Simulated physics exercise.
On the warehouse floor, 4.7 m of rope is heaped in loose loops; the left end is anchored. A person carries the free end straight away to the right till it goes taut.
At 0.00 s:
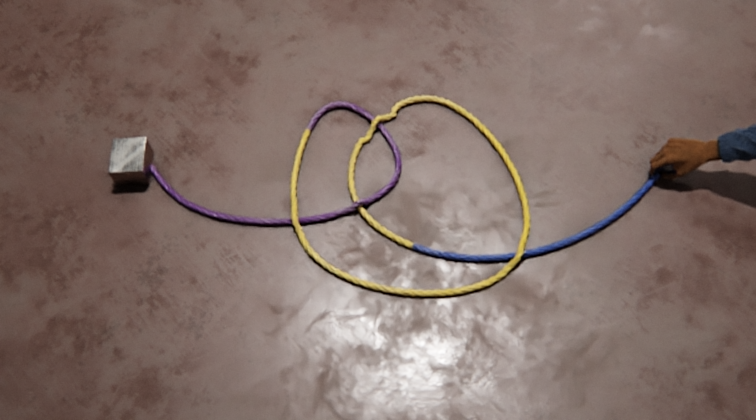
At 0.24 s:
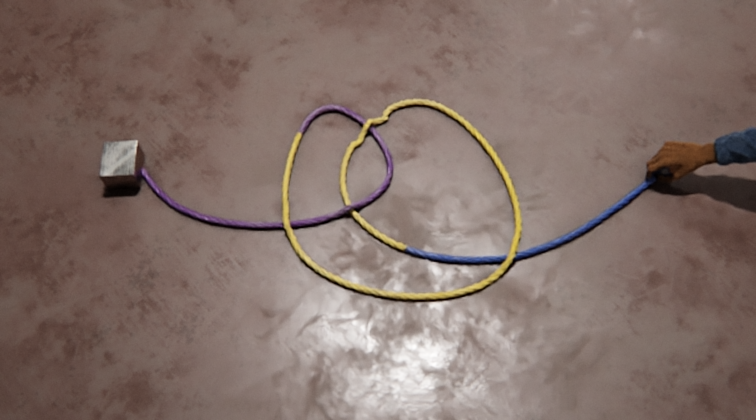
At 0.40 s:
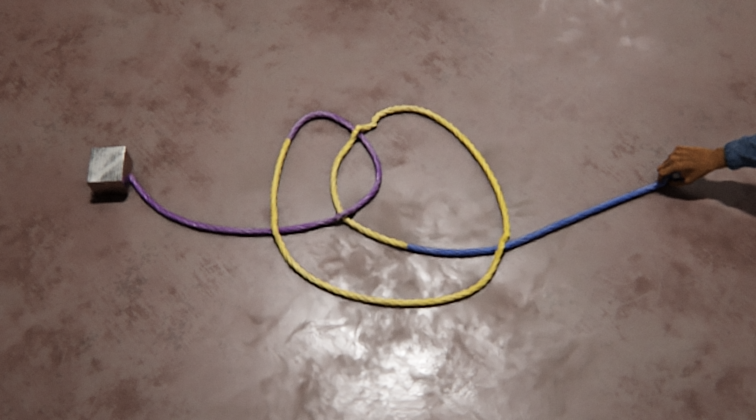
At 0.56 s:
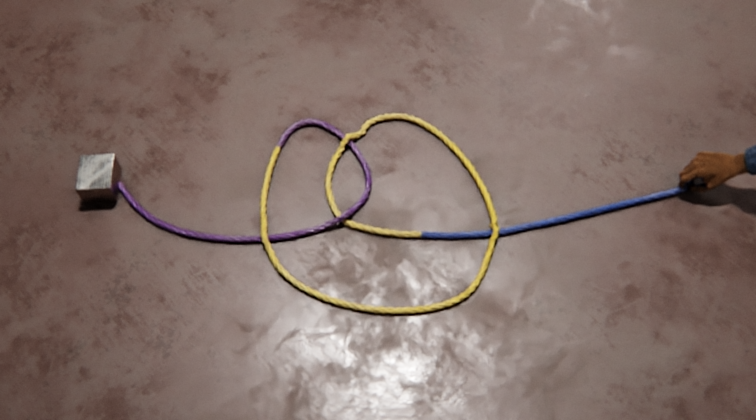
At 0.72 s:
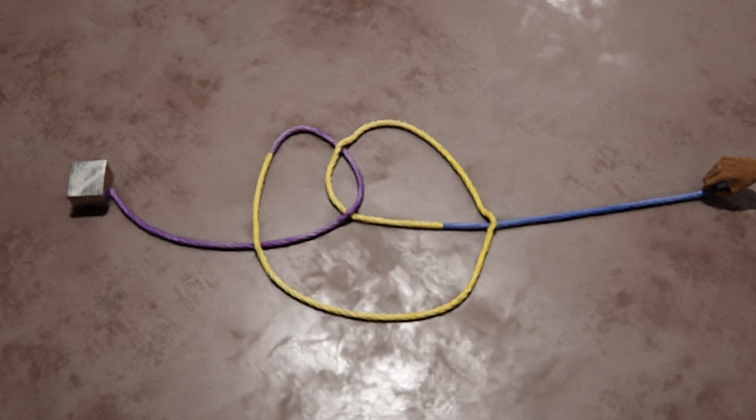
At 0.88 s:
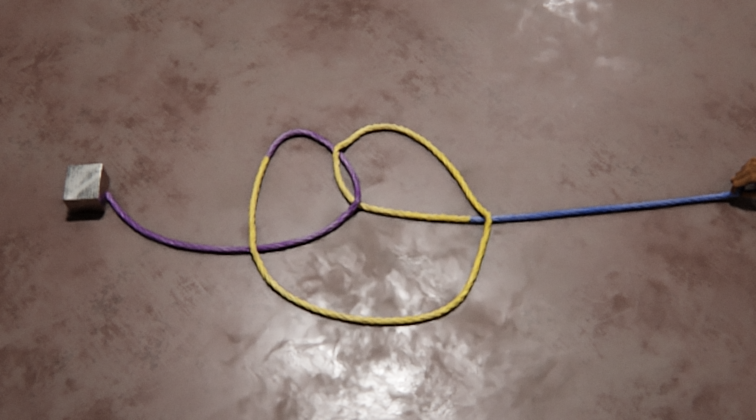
A looped purple, yellow and blue rope shifts as a hand pulls its blue end right.
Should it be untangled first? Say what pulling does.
Outcome: The rope runs clear.
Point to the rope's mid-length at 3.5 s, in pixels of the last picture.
Near (478, 213).
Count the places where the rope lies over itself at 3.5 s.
There are 3.
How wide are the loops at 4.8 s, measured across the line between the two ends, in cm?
Some 16 cm.
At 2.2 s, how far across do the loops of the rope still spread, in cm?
About 46 cm.
By 2.2 s, the ends are 2.6 m apart, loops still 45 cm across.
By 3.5 s, the ends are 3.4 m apart, loops still 25 cm across.
By 4.8 s, the ends are 4.2 m apart, loops still 15 cm across.
By 6.0 s, the ends are 4.7 m apart, and it runs straight.
By 6.3 s, the ends are 4.7 m apart, and it runs straight.
